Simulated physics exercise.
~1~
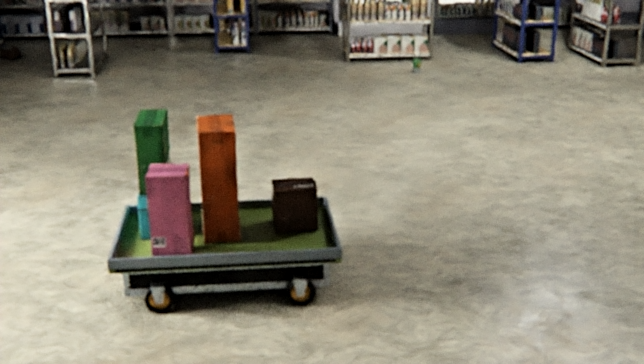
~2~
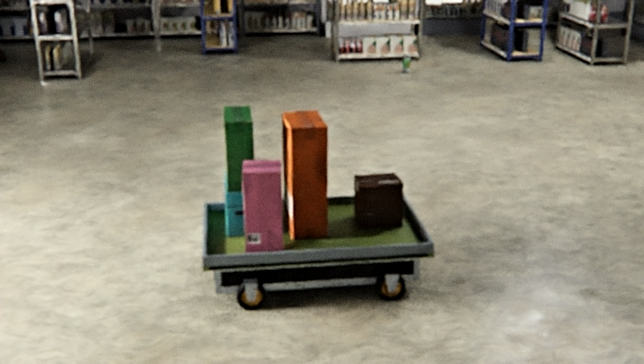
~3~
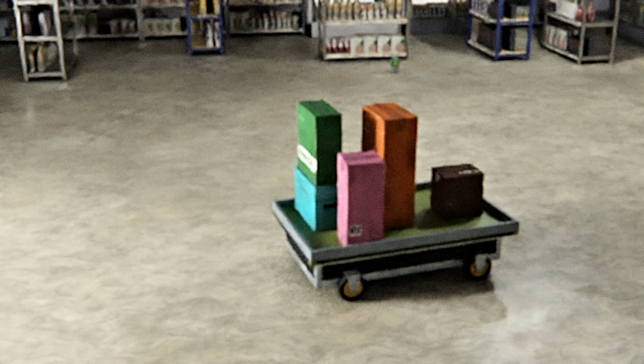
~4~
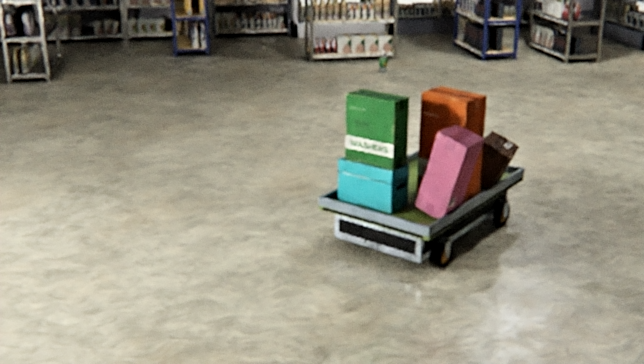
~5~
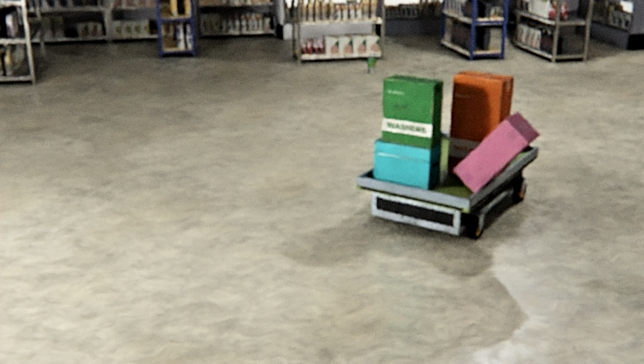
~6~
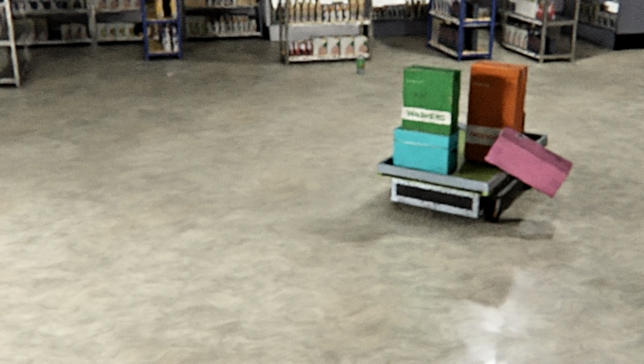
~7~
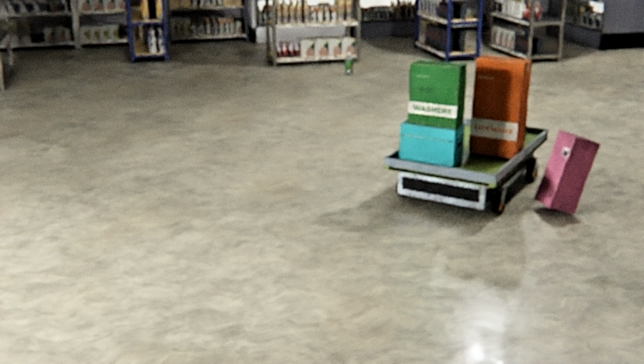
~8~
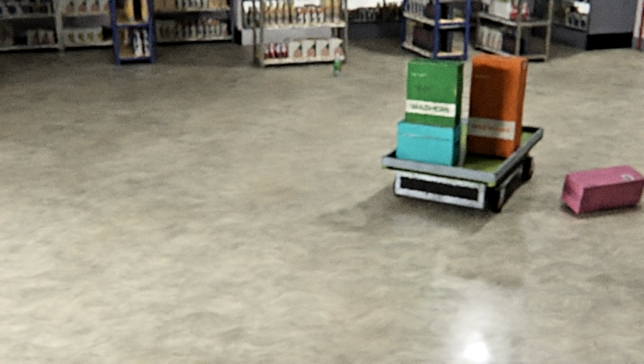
The clip opens on a low, wheeled cart carrying a green box stacked on a turquoise one, with pink, orange and brown boxes beside them, on a concrete floor before stocked shelves. The cart rolls right, then curves away toward the shelves. As it turns, the pink box leans right and the brown one shifts, soon hidden behind the others. The pink box tips over the cart's right edge and tumbles to the floor. The cart comes to rest with the green, turquoise and orange boxes still upright aboard, while the pink box lies on its side to the right.
